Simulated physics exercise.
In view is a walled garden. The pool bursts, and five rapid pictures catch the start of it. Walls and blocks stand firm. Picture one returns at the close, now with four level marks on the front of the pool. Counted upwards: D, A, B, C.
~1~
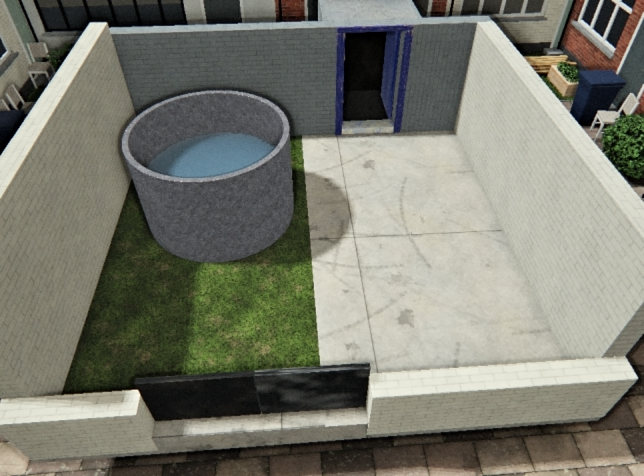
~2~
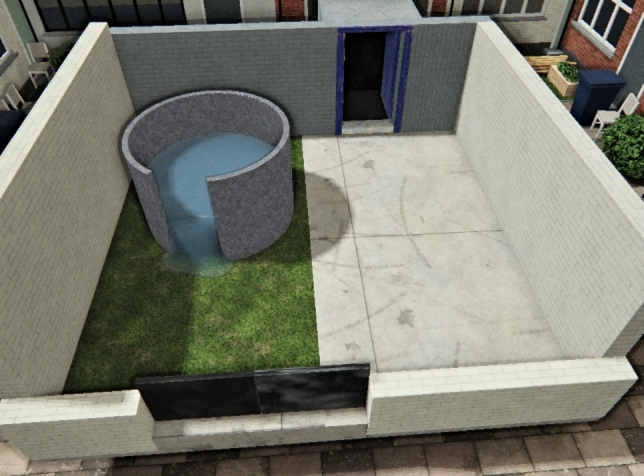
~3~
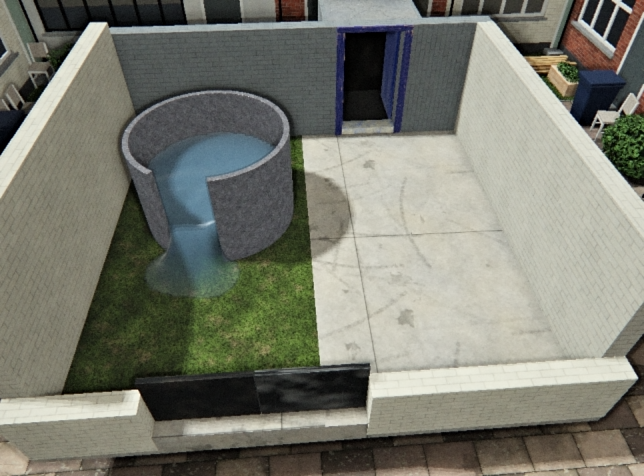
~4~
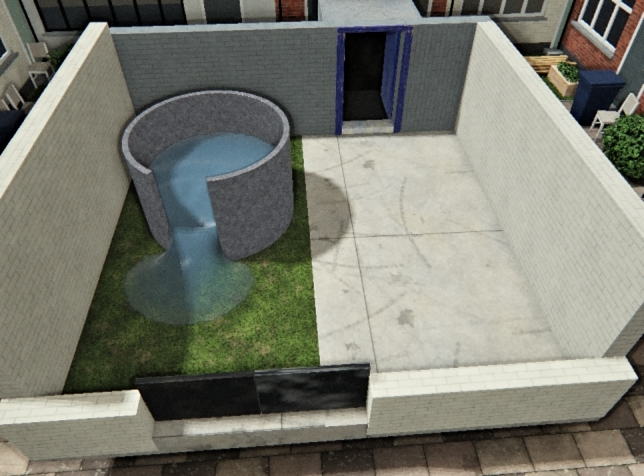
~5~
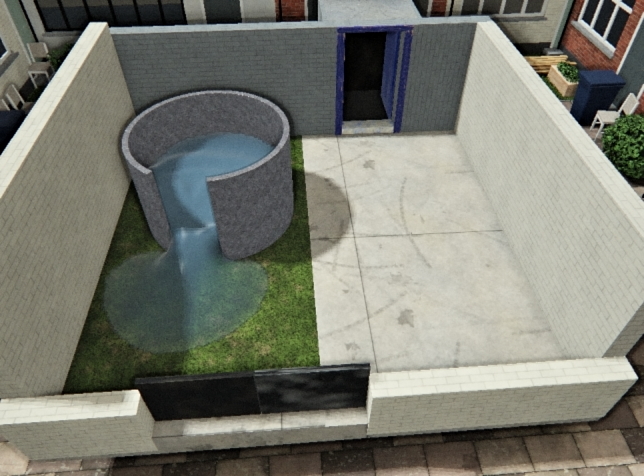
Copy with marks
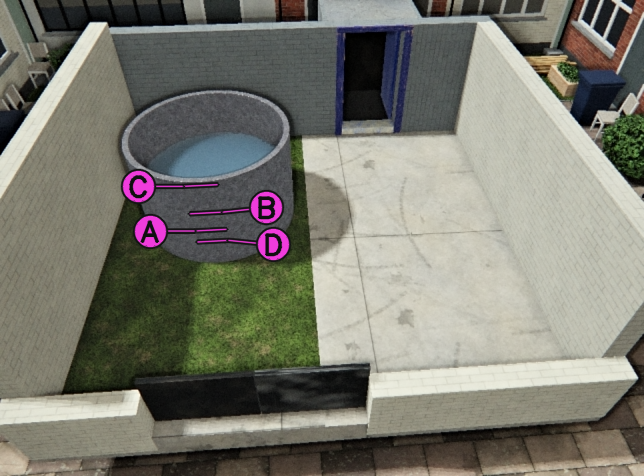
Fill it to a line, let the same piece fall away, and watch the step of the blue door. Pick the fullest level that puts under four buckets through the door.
B.
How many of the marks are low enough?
Three of them.
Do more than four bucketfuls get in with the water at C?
Yes, it does.
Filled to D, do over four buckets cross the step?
No, that is safe.
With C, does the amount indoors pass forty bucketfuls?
No.
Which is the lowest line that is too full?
It is C.
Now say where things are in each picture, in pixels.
In the first frame, water in the pool at rest, its middle at (215, 170); foot of the blue doorway at (368, 133); shut gate at (256, 379).
In the second frame, 1 % of the ground under water, visible out to (226, 266).
In the third frame, 3 % of the ground under water, visible out to (157, 284).
In the fourth frame, 5 % of the ground under water, visible out to (175, 319).
In the fifth frame, 9 % of the ground under water, visible out to (154, 341).
In magenta, A at (210, 230); B at (206, 212); C at (200, 185); D at (212, 241); from the bottom up D, A, B, C.
For line A, nothing gets over.
For line B, a splash gets over, under a bucket.
For line C, about 12 bucketfuls get in.
For line D, nothing gets over.
